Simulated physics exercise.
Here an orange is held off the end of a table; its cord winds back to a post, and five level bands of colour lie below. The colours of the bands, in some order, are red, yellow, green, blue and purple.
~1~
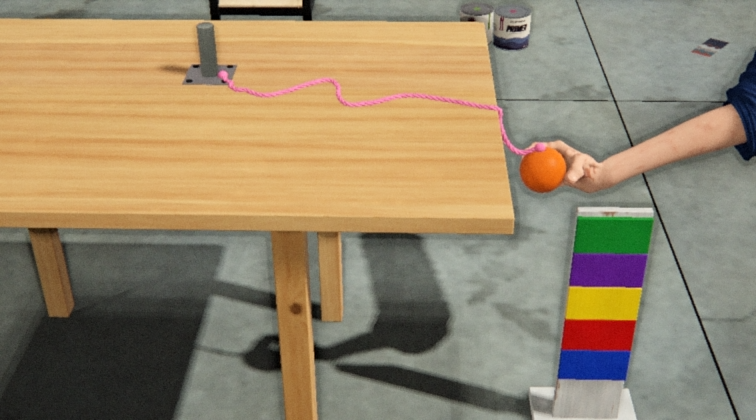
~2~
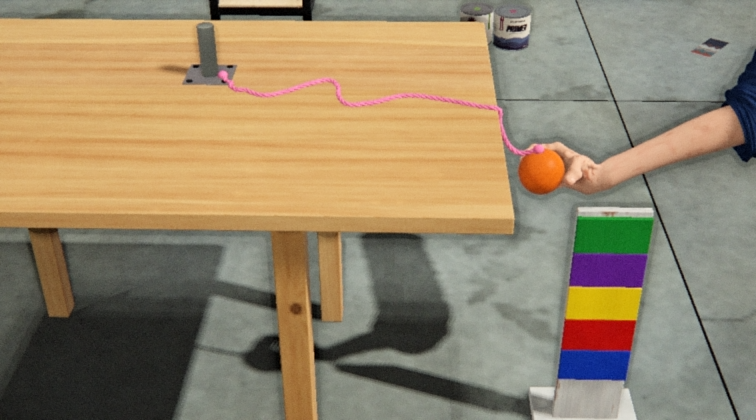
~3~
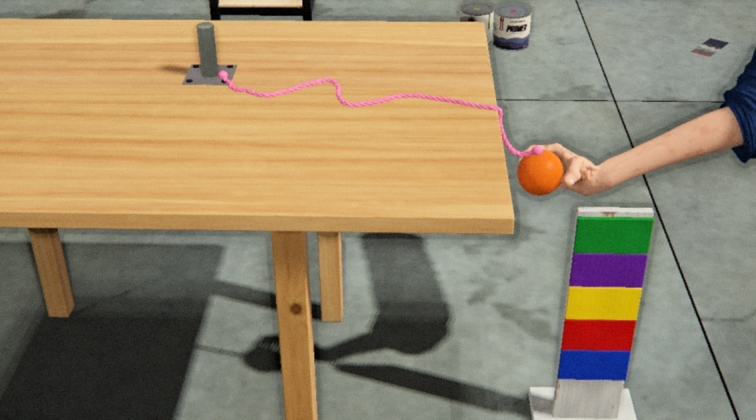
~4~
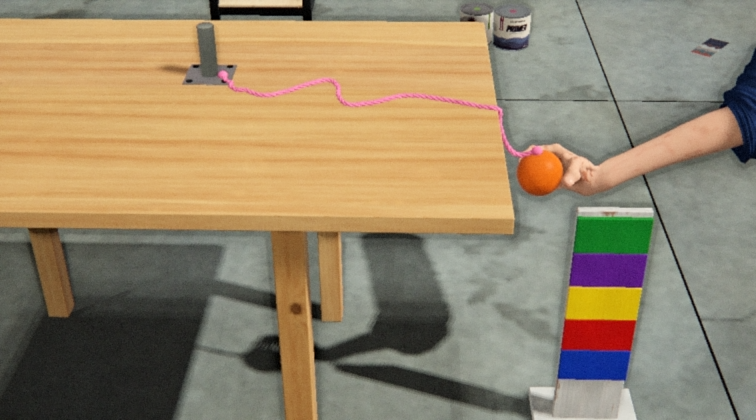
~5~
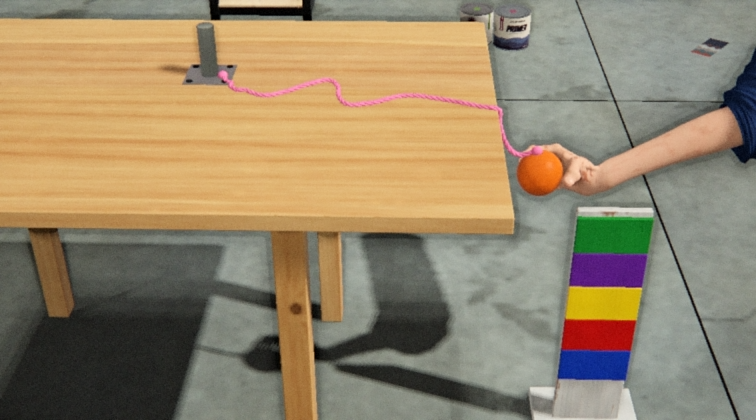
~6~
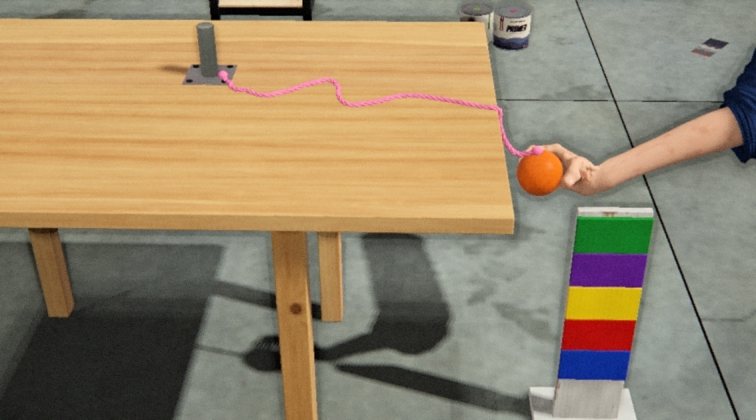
Beside a wooden table, a hand holds a corded orange ball almost still near coloured bands.
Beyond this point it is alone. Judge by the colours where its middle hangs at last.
Level with purple.
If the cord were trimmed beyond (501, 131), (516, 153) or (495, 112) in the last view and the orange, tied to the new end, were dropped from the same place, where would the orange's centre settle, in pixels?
One spot per try: (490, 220), (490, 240), and (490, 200).
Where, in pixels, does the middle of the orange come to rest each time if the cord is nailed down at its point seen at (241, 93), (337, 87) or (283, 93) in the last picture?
In order: (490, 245), then (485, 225), then (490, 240).
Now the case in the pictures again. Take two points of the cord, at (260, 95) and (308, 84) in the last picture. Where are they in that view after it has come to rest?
The first one ends up at (290, 82) and the second one at (341, 88).
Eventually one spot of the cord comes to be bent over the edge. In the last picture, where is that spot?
The bit in question sits close to (417, 96).
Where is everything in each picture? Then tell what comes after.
Orange (542, 170); green (614, 237); purple (608, 272); yellow (603, 305); red (599, 336); blue (594, 366), in the first picture.
Orange (541, 171); cord through (234, 88) (302, 86) (340, 98) (410, 96) (484, 107), in the second picture.
Orange (540, 172), in the third picture.
Orange (539, 173); cord through (234, 88) (302, 86) (340, 98) (410, 96) (484, 107), in the fourth picture.
Orange (539, 173), in the fifth picture.
Orange (539, 173); cord through (234, 88) (302, 86) (340, 98) (410, 96) (484, 107), in the sixth picture.
A little later, orange near (483, 244); level with purple.
Next, orange near (488, 258); level with purple.
When it is over, orange near (494, 262); level with purple. The purple one.
